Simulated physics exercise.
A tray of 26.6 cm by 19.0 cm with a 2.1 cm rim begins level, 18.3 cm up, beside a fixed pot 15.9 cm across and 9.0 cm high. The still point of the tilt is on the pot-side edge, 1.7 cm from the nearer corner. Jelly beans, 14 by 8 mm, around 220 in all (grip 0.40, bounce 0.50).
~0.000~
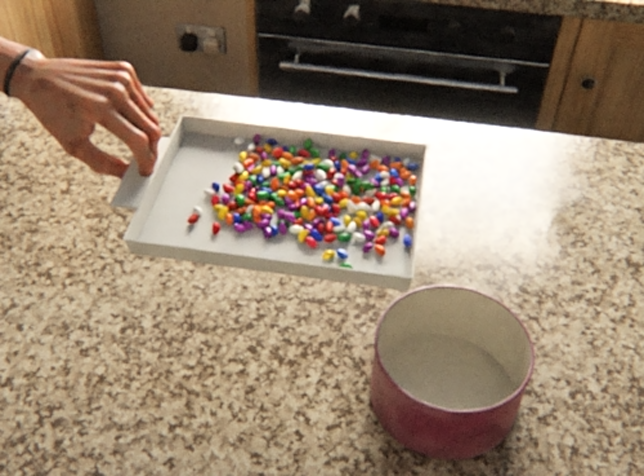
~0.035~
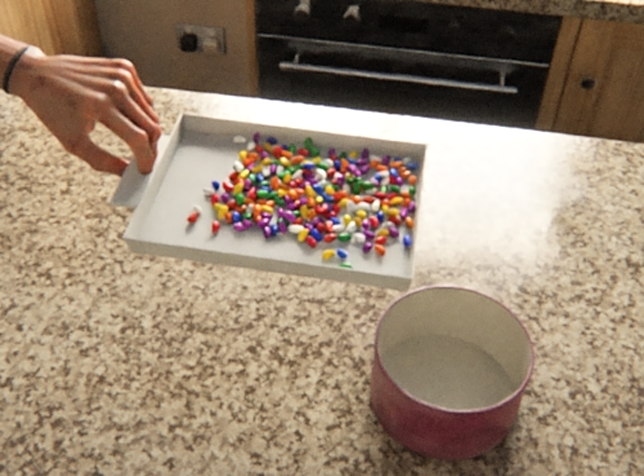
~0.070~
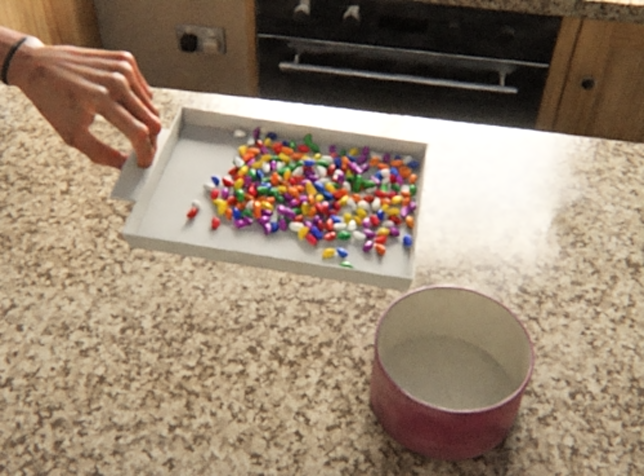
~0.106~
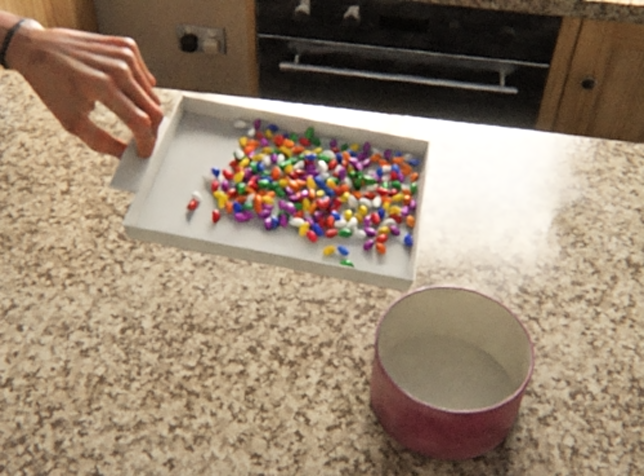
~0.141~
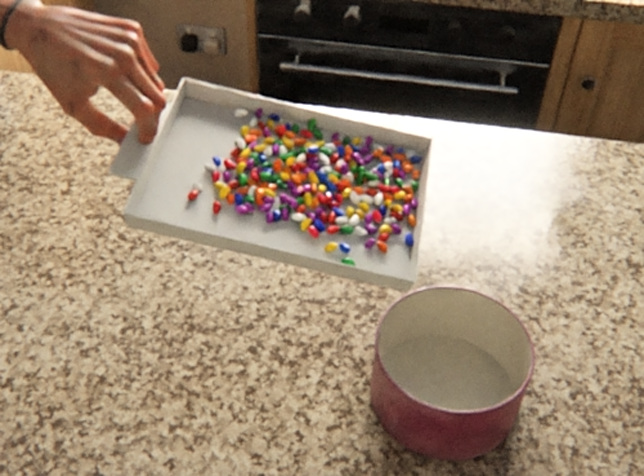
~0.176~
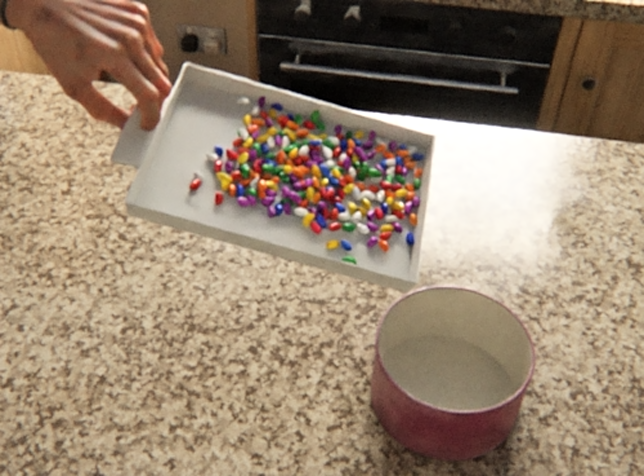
A pale tray covered in colourful jelly beans started out level above a speckled counter, then a hand on the left raised its near end, slanting it down toward the pink pot on the right.
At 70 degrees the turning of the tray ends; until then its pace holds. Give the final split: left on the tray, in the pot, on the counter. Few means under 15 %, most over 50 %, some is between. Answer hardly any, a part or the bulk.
Tray a part, pot the bulk, counter hardly any.
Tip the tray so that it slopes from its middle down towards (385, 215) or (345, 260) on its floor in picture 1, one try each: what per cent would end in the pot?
About 25 and 60 per cent.
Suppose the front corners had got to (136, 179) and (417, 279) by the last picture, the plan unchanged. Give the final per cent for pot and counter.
Pot 45, counter 15.
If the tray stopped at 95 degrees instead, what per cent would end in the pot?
Then about 95 per cent.
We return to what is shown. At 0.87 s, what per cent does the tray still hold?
About 45 per cent.
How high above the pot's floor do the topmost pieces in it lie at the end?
Some 2.0 cm.
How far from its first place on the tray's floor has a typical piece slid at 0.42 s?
Roughly 2 cm.
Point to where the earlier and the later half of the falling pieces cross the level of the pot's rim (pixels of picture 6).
First near (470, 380), later near (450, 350).
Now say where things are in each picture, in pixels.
The first frame shows tray tilt 0 degrees, front corners at (128, 237) and (409, 275); middle of the pieces at (310, 193); pot at (454, 344).
The second frame shows tray tilt 1 degrees, front corners at (128, 236) and (409, 275); middle of the pieces at (310, 192).
The third frame shows tray tilt 2 degrees, front corners at (127, 231) and (410, 276); middle of the pieces at (310, 189).
The fourth frame shows tray tilt 5 degrees, front corners at (127, 222) and (411, 277), lowest corner right front; middle of the pieces at (311, 185).
The fifth frame shows tray tilt 9 degrees, front corners at (128, 211) and (413, 278), lowest corner right front; middle of the pieces at (313, 178).
The sixth frame shows tray tilt 14 degrees, front corners at (130, 200) and (414, 279), lowest corner right front; middle of the pieces at (315, 172); pot at (455, 345). Its pace works out near 115 degrees a second.
After 0.42 s, tilt 42 degrees; the tray holds 100 %, the pot 0 %.
After 0.58 s, tilt 61 degrees; the tray holds 100 %, the pot 0 %.
After 0.87 s, tilt 70 degrees; the tray holds 45 %, the pot 40 %.
By 1.9 s all is still; tray 30 %, pot 65 %, counter 5 %.
